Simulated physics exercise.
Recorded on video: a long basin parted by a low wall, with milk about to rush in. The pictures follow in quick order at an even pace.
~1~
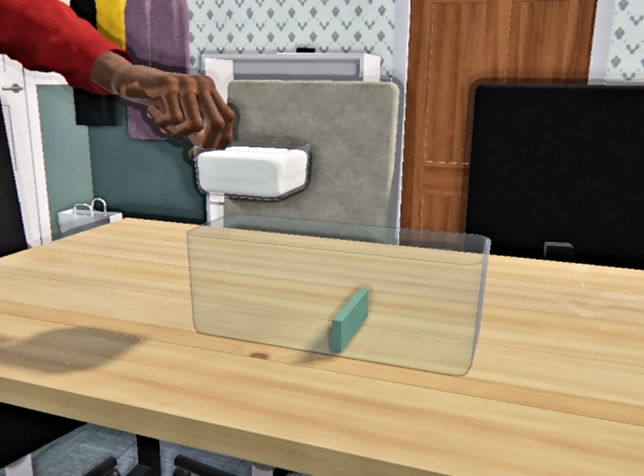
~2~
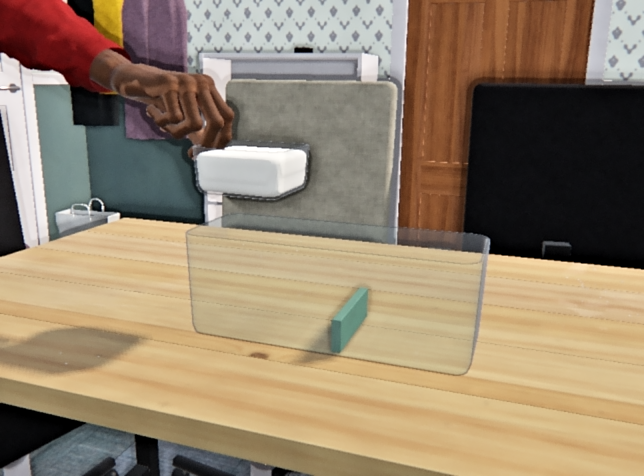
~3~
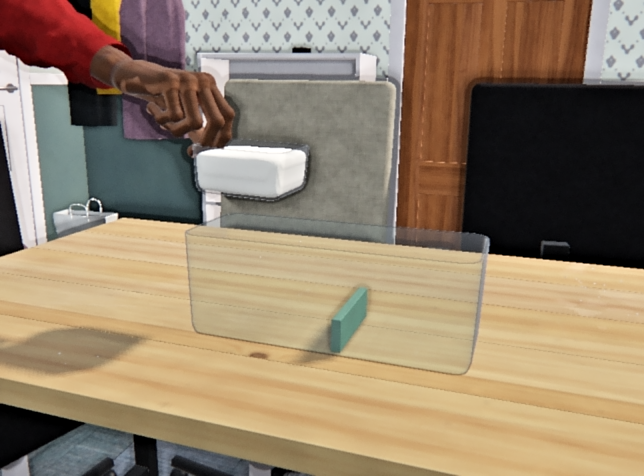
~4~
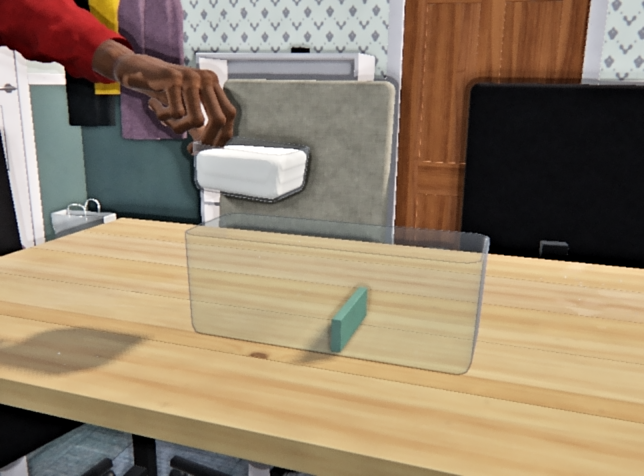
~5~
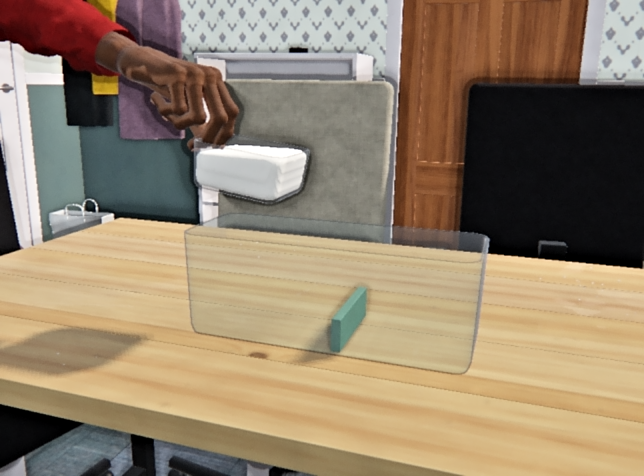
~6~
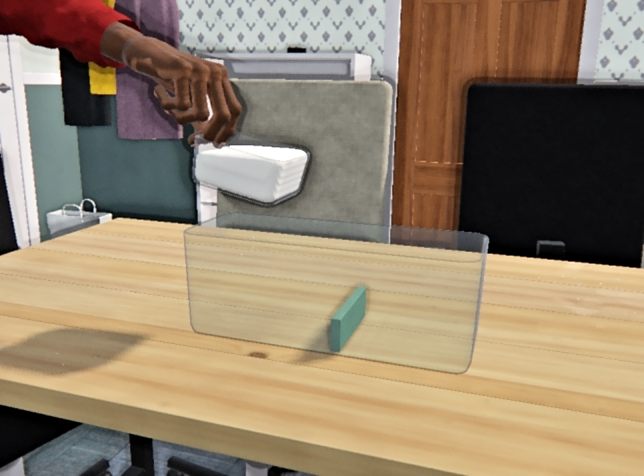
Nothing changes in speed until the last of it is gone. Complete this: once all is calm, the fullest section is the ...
The fullest section is the left one.
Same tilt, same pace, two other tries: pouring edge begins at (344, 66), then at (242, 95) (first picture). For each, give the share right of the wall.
First place gives some 80 %, second place some 5 %.
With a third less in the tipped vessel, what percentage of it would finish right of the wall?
Near 0 %.
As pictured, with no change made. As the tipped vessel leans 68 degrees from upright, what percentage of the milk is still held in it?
Roughly 30 percent.
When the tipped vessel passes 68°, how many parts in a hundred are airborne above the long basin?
Near 25 in a hundred.
A moment on, the tilt is 68° and 30 per cent is still to pour, 35 is left of the wall and 12 right of it.
Next, the tilt is 107° and 2 per cent is still to pour, 72 is left of the wall and 24 right of it.
Then the tilt is 119° and 0 per cent is still to pour, 75 is left of the wall and 24 right of it.
Later the tilt is 119° and 0 per cent is still to pour, 75 is left of the wall and 24 right of it.
In the end 75 per cent lies left of the wall, 24 right of it and 0 outside.
